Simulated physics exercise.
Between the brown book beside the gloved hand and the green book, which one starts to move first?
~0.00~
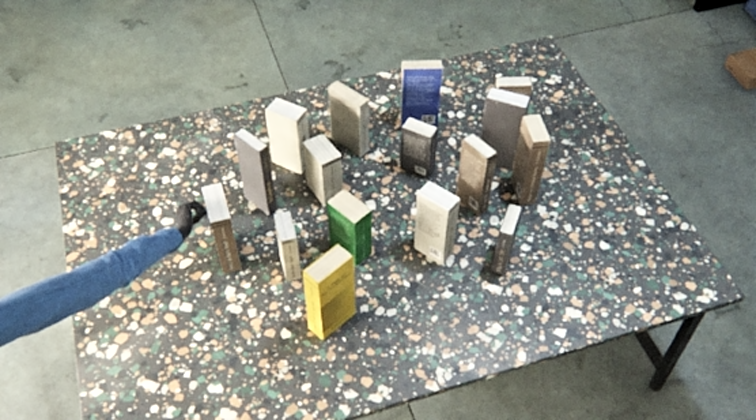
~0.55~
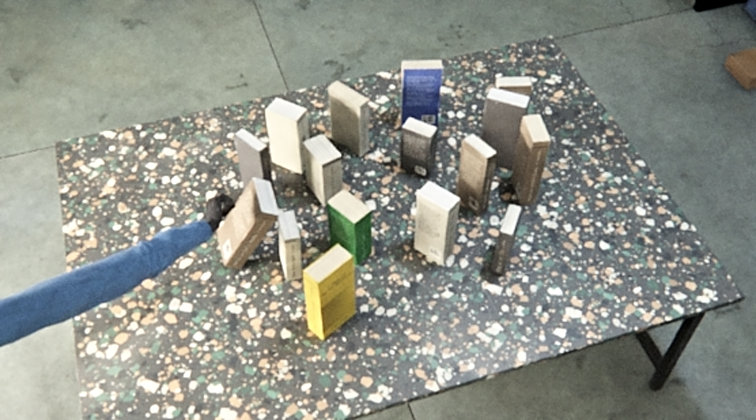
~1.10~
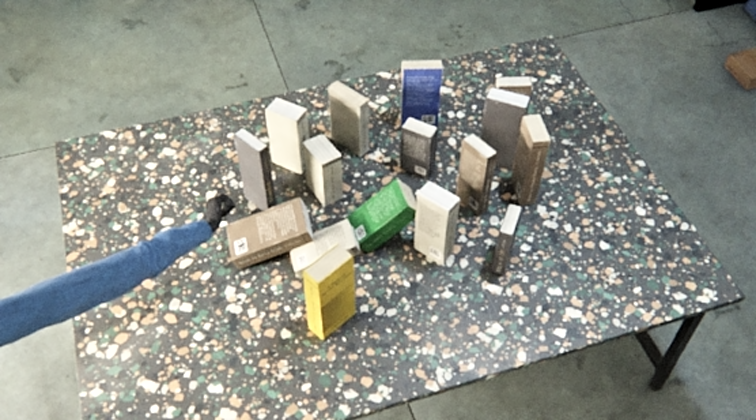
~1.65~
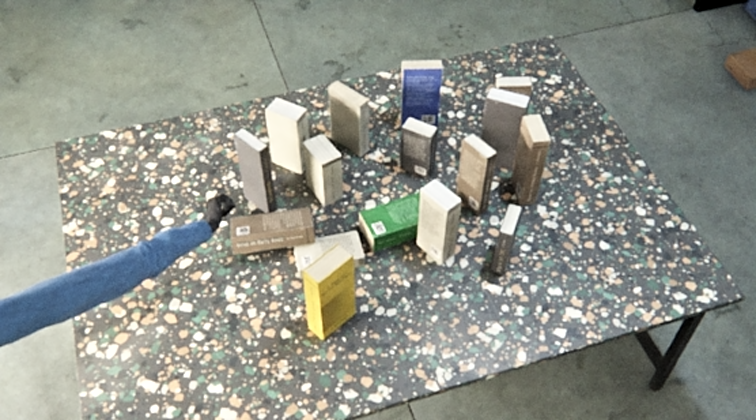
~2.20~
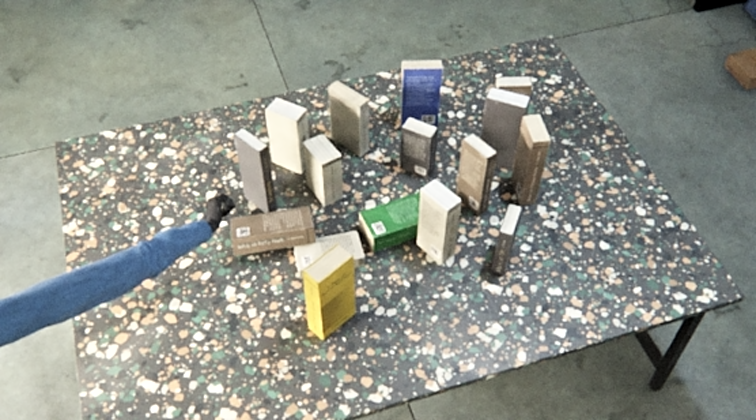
The brown book beside the hand starts to move first, leaning to the right while the green book is still upright in its place. The green book only begins to tip afterwards.
